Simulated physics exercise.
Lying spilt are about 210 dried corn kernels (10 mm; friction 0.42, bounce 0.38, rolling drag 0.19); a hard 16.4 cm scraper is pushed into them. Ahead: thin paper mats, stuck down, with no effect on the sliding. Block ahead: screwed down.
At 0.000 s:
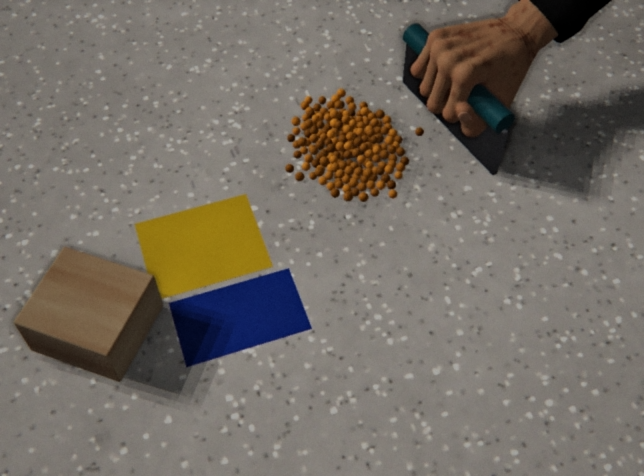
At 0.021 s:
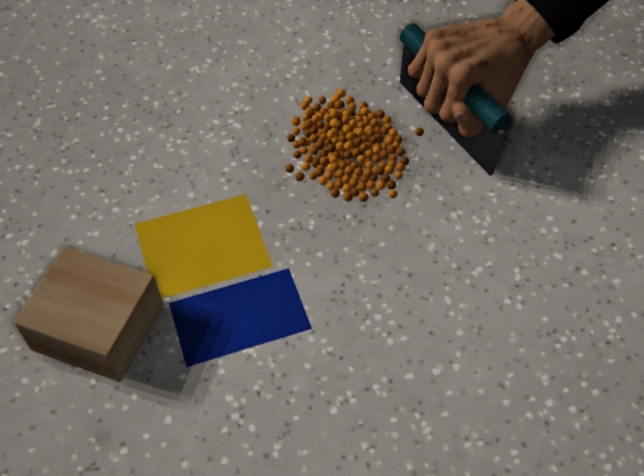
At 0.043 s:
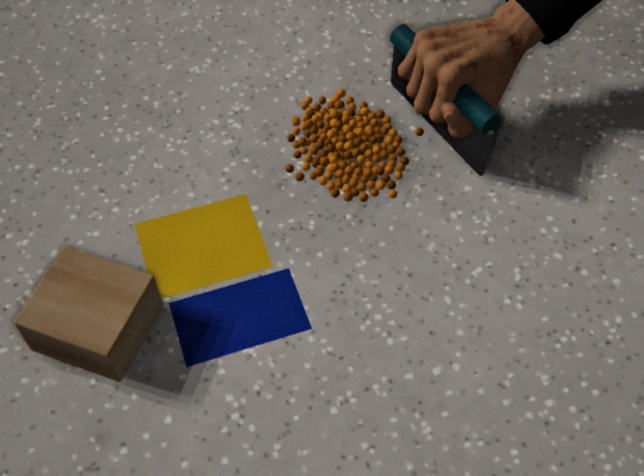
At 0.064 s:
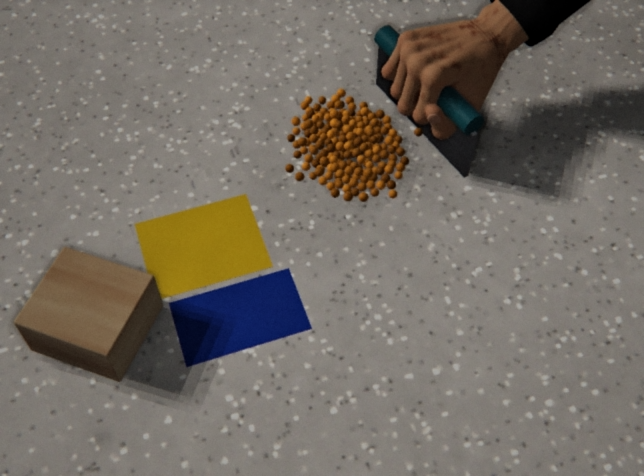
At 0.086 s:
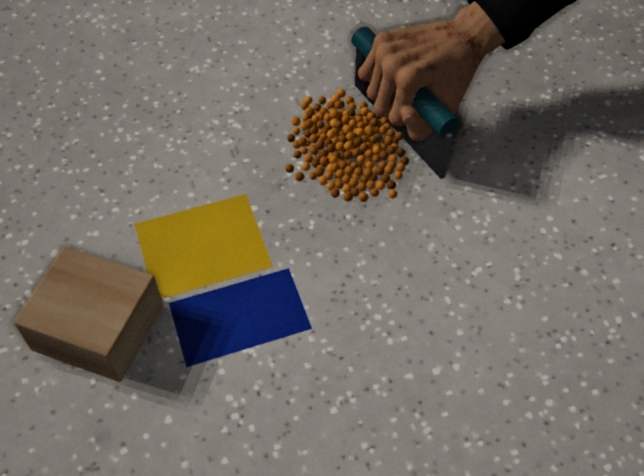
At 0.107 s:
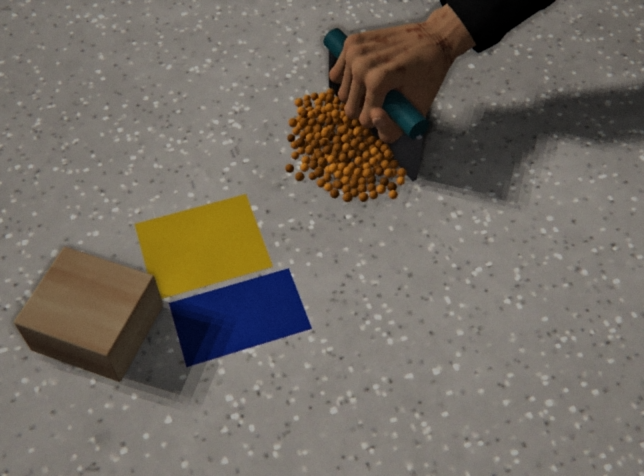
We see a hand holding a dark scraper with a teal handle, moving left across a speckled surface into a pile of small orange pieces, shifting its near edge slightly, while the wooden block and yellow and blue mats stay still.
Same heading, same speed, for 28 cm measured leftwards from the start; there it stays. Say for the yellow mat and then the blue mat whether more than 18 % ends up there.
Yellow mat - not more, blue mat - not more.
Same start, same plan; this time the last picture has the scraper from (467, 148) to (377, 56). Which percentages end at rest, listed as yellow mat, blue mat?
Yellow mat: 25; blue mat: 5.
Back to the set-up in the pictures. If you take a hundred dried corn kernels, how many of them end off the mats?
Roughly 90 %.
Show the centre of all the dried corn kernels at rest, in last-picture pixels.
Around pixel (22, 238).
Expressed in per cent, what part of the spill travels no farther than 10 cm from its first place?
I'd guess close to 0 per cent.
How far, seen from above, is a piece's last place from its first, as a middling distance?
That comes to about 36 cm.
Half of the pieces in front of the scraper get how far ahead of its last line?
About 18 centimetres.
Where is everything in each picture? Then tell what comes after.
Scraper from (502, 138) to (410, 48); moved 0.0 cm; 0 pieces shifted; middle of the spill at (351, 136); blue mat at (240, 316); yellow mat at (203, 245); block at (85, 299), in the first picture.
Scraper from (498, 138) to (407, 48); moved 0.3 cm; 0 pieces shifted; middle of the spill at (351, 136), in the second picture.
Scraper from (488, 139) to (398, 49); moved 1.4 cm; 0 pieces shifted; middle of the spill at (351, 136), in the third picture.
Scraper from (471, 140) to (382, 50); moved 3.0 cm; 0 pieces shifted; middle of the spill at (351, 136), in the fourth picture.
Scraper from (447, 142) to (360, 51); moved 5.5 cm; 2 pieces shifted; middle of the spill at (351, 136), in the fifth picture.
Scraper from (417, 144) to (333, 53); moved 8.5 cm; 155 pieces shifted; middle of the spill at (346, 139); blue mat at (240, 316); yellow mat at (203, 245); block at (85, 299). Its speed is about 1.49 m/s, heading 14 degrees away from the viewer, in the sixth picture.
Then, at 0.24 s, scraper 27 cm from its start, spill 25 cm wide; yellow mat 20 %, off the mats 75 %.
After 0.38 s, scraper 29 cm from its start, spill 35 cm wide; blue mat 5 %, yellow mat 15 %, off the mats 80 %.
After 0.49 s, scraper 29 cm from its start, spill 40 cm wide; blue mat 5 %, yellow mat 5 %, off the mats 85 %.
At rest (1.3 s), blue mat 5 %, yellow mat 5 %, off the mats 90 %.
